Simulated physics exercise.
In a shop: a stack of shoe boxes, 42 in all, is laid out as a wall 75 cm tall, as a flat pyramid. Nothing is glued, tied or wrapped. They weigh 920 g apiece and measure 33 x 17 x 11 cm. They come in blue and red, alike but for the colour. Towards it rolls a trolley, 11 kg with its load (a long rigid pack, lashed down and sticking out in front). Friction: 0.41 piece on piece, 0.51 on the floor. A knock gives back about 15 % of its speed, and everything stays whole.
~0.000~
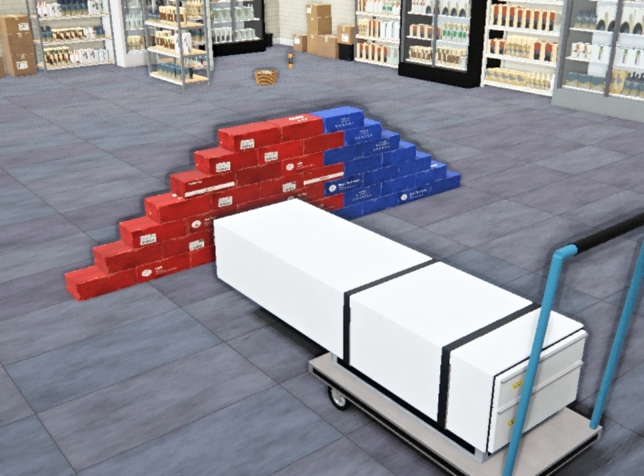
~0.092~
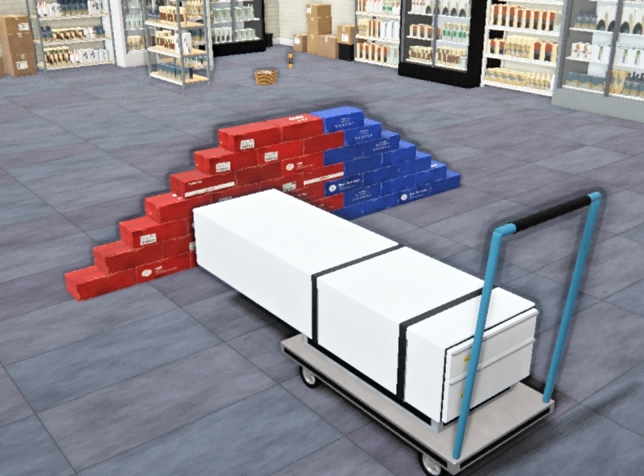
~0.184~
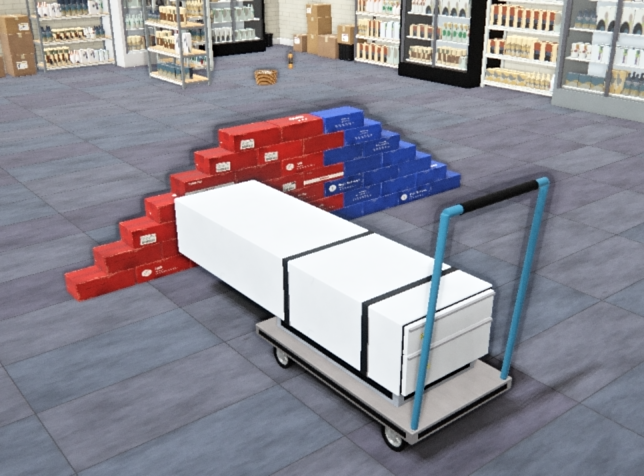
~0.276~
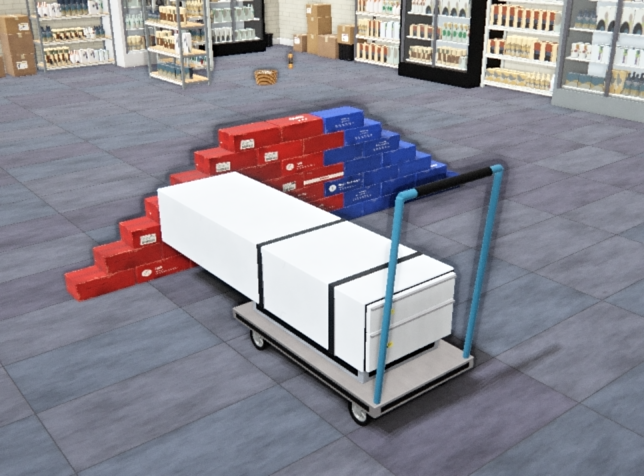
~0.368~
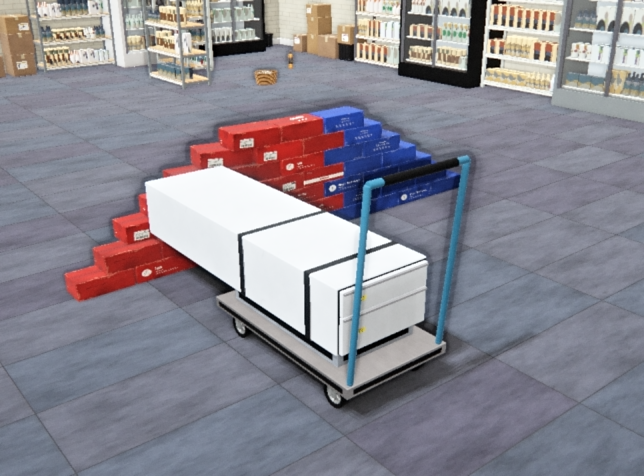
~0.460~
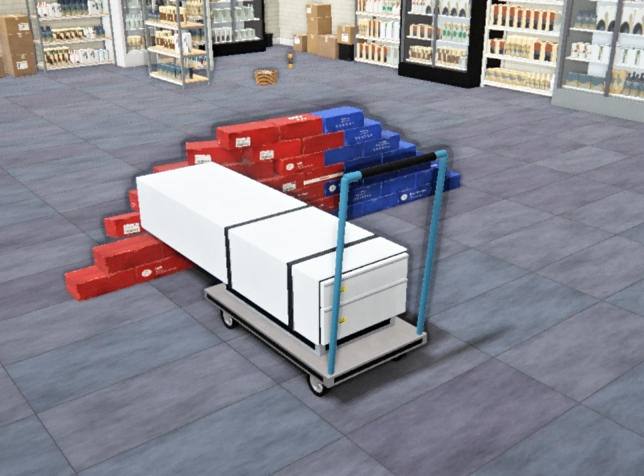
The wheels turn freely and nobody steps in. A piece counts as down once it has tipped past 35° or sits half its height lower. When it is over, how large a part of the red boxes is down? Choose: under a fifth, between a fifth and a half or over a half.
It comes to between a fifth and a half.
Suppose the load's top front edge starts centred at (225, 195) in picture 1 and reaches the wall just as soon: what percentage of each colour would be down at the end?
In that case red 40, blue 0 per cent.
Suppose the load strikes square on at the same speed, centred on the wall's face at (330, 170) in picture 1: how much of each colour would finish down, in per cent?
Then red 40, blue 50 per cent.
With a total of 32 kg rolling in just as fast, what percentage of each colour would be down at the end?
Then red 50, blue 0 per cent.
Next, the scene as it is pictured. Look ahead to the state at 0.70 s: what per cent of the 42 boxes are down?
15 per cent by then.
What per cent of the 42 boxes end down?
Roughly 25 per cent of them.
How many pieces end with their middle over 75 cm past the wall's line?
Roughly 4 of them.
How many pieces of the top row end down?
The count is 2.
After 0.70 s, load 43 cm past the wall's line, still rolling; 6 of the 26 red boxes down (6 of 42 in all colours); top red box leaning 21°.
After 1.18 s, load 87 cm past the wall's line, still rolling; 10 of the 26 red boxes down (10 of 42 in all colours); top red box on its side.
At rest (2.2 s), load 94 cm past the wall's line, stopped; 11 of the 26 red boxes down (11 of 42 in all colours); top red box upside down; top blue box unmoved. That is 42 per cent. As the last picture would show them, middles, top red box near (224, 191), top blue box near (337, 120).
